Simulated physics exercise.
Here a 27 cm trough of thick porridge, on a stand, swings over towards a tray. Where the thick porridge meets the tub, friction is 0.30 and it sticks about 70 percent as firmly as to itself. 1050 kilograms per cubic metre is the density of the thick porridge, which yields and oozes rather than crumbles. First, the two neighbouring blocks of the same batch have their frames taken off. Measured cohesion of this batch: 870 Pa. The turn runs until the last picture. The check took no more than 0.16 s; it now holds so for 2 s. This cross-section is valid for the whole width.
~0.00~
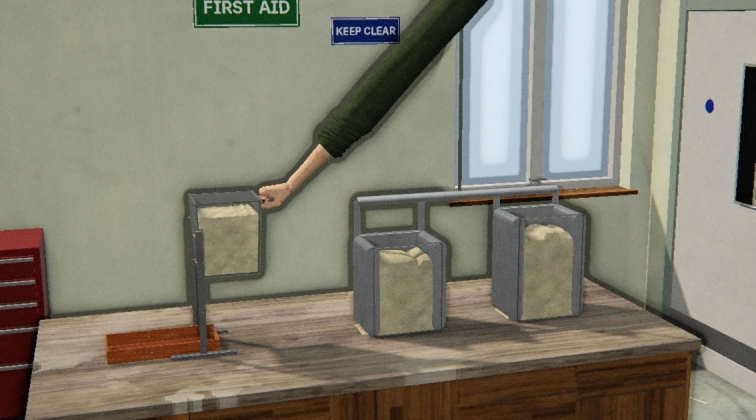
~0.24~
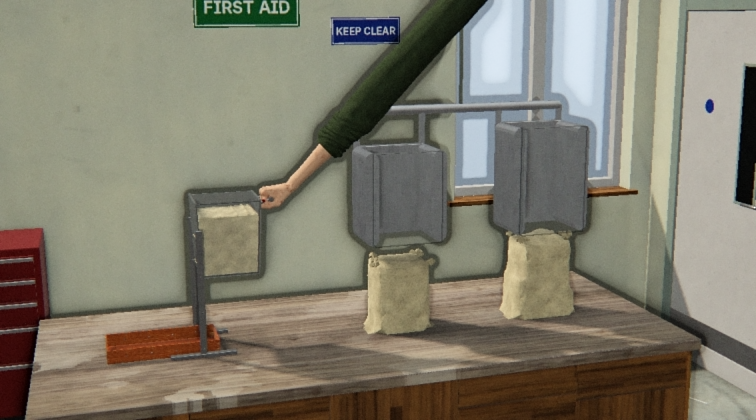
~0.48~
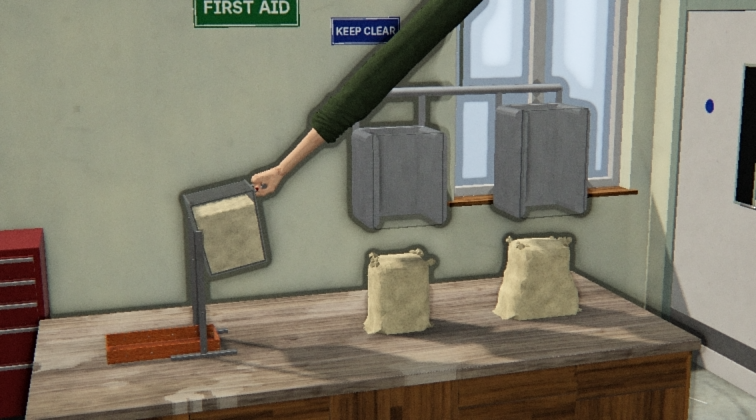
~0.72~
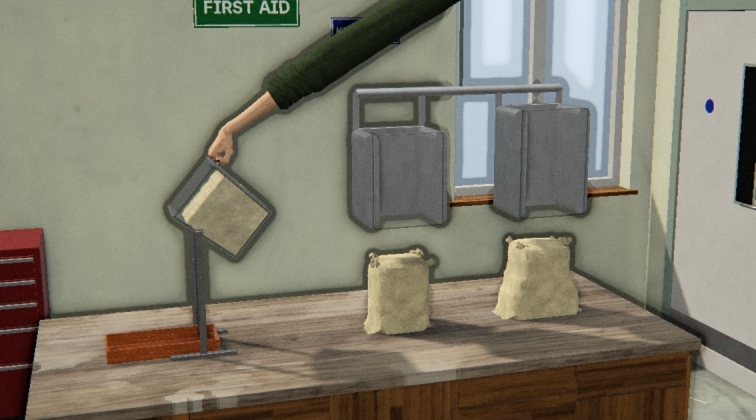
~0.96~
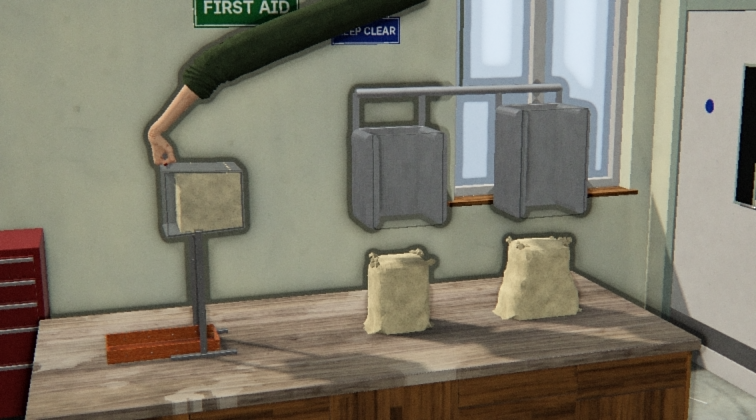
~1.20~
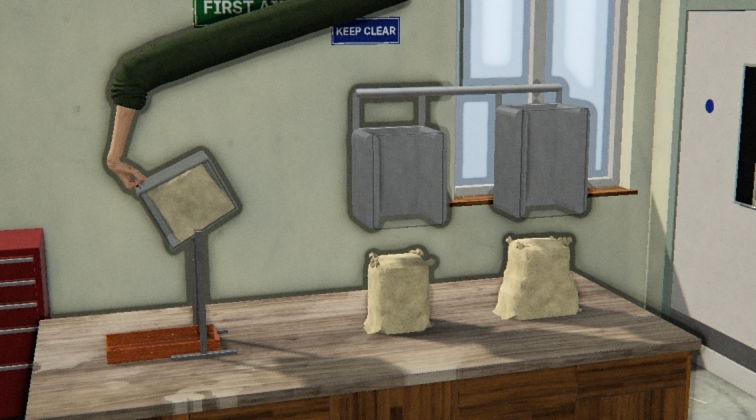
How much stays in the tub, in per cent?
Roughly 0 per cent stays in the tub.
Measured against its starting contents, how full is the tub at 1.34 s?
Roughly 95 per cent.
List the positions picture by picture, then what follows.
In the first frame, handle-side rim at (259, 200), tilt 0 degrees; highest point of the thick porridge at (209, 217); test blocks 29 cm, 36 cm high (left to right).
In the second frame, handle-side rim at (259, 200), tilt 0 degrees; highest point of the thick porridge at (209, 217); test blocks 29 cm, 33 cm high (left to right).
In the third frame, handle-side rim at (252, 190), tilt 11 degrees; highest point of the thick porridge at (249, 205); test blocks 28 cm, 30 cm high (left to right).
In the fourth frame, handle-side rim at (213, 166), tilt 50 degrees; highest point of the thick porridge at (224, 179); test blocks 28 cm, 30 cm high (left to right).
In the fifth frame, handle-side rim at (164, 174), tilt 90 degrees; highest point of the thick porridge at (195, 175); test blocks 28 cm, 30 cm high (left to right).
In the sixth frame, handle-side rim at (139, 196), tilt 117 degrees; highest point of the thick porridge at (202, 166); test blocks 28 cm, 30 cm high (left to right).
By 1.34 s, the tub is at 117 degrees and holds 96 %.
By 1.51 s, the tub is at 117 degrees and holds 53 %.
By 1.68 s, the tub is at 117 degrees and holds 0 %.
By 1.85 s, the tub is at 117 degrees and holds 0 %.
By 3.20 s, at the end, the tub is at 117 degrees and holds 0 %.
